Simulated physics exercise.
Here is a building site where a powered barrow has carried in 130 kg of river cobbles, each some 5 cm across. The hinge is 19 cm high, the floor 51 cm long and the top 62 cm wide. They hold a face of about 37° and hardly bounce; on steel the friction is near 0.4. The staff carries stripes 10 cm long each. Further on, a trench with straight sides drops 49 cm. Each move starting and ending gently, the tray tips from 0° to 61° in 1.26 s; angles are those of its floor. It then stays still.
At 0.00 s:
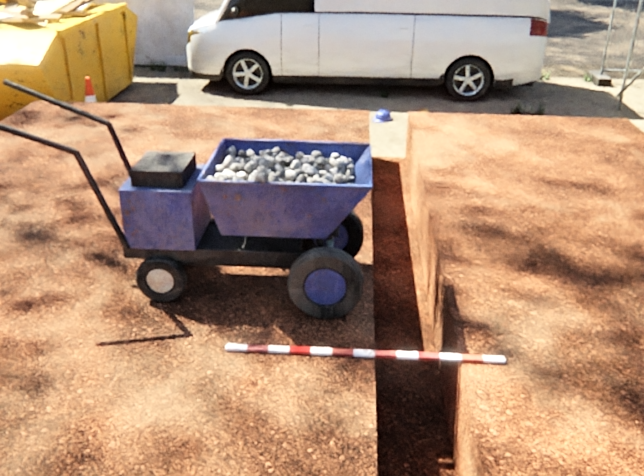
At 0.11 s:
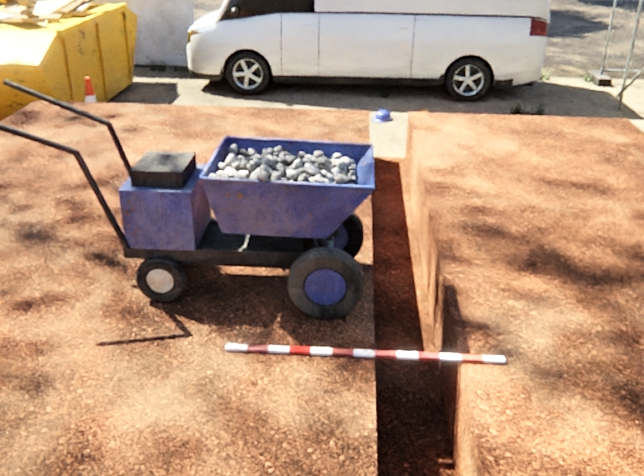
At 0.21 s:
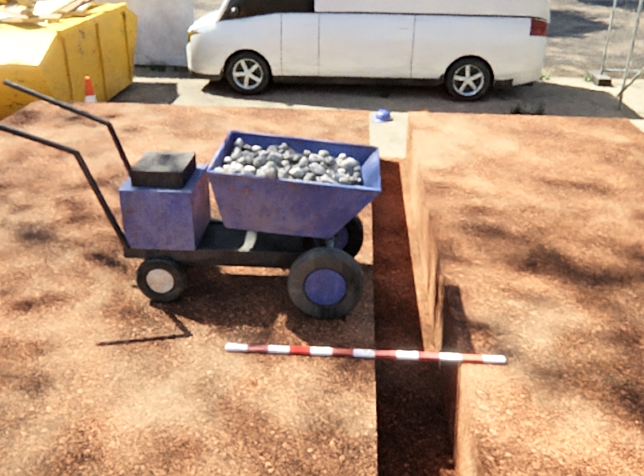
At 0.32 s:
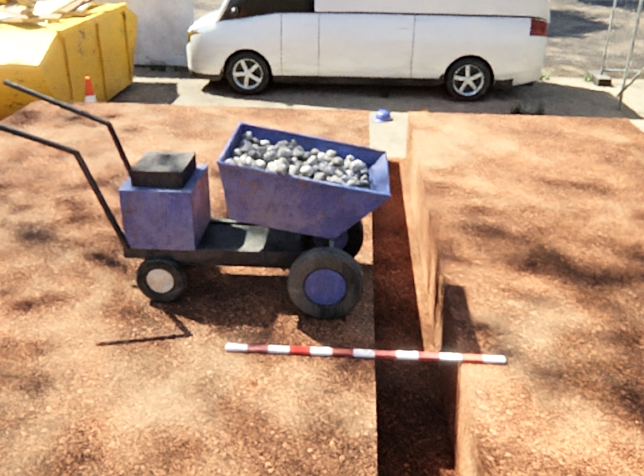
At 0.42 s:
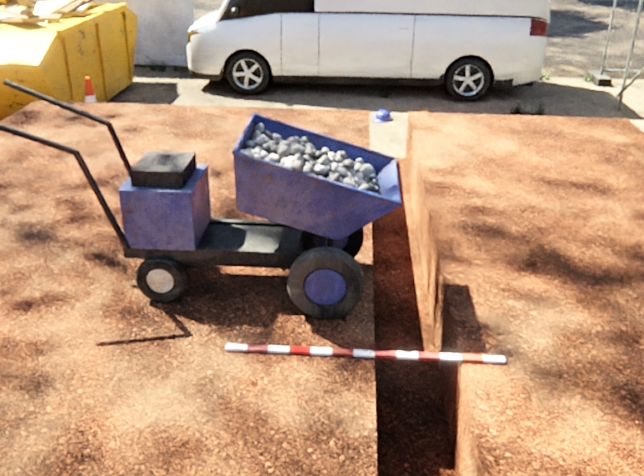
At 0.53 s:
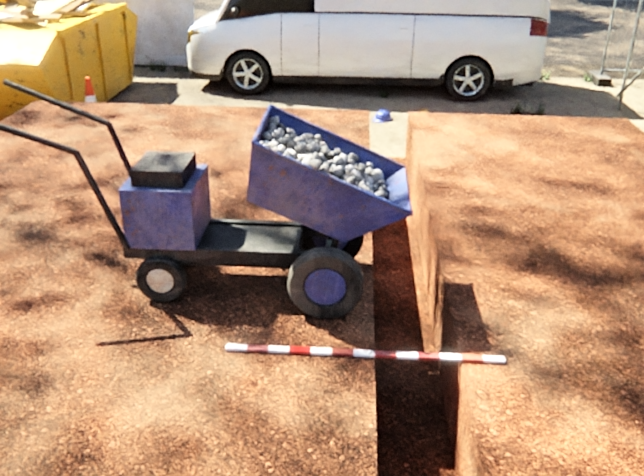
On a patch of reddish ground beside a narrow trench, a blue barrow loaded with grey stones stood still while its tray slowly tilted up at the back, its front lip lowering toward the right.
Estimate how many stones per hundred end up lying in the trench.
27 %.
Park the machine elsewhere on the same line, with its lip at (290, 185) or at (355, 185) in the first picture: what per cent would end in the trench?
Roughly 65 in a hundred from the first, 40 in a hundred from the second.
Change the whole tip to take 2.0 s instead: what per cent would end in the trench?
Then about 30 per cent.
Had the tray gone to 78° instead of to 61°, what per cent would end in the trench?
It would be near 35 per cent.
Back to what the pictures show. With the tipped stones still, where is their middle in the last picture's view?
The middle should be near (467, 290).
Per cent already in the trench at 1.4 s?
Around 5 per cent of it, at that instant.
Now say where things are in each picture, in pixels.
In the first picture, the tray is at 0°, its lip at (372, 188); the top of the load is at (285, 161).
In the second picture, the tray is at 1°, its lip at (374, 189); the top of the load is at (282, 161); the stones move at 0.2 m/s on average.
In the third picture, the tray is at 5°, its lip at (381, 191); the top of the load is at (258, 156); the stones move at 0.3 m/s on average.
In the fourth picture, lip at (390, 197), floor tilted 10°, highest stones at (255, 150); the stones move at 0.5 m/s on average.
In the fifth picture, lip at (401, 204), floor tilted 16°, highest stones at (263, 142); the stones move at 0.6 m/s on average.
In the sixth picture, the tray is at 23°, its lip at (412, 214); the top of the load is at (275, 133); the stones move at 0.6 m/s on average.
After 0.9 s the floor is at 51°; 100 % in the tray; the foremost stones are at (432, 239).
After 1.4 s the floor is at 61°; 84 % in the tray, 3 % in the trench, 13 % past the trench; the foremost stones are at (512, 312).
After 1.7 s the floor is at 61°; 58 % in the tray, 4 % in the trench, 38 % past the trench; the foremost stones are at (571, 305).
After 3.7 s the floor is at 61°; 31 % in the tray, 27 % in the trench, 43 % past the trench; the foremost stones are at (611, 291).
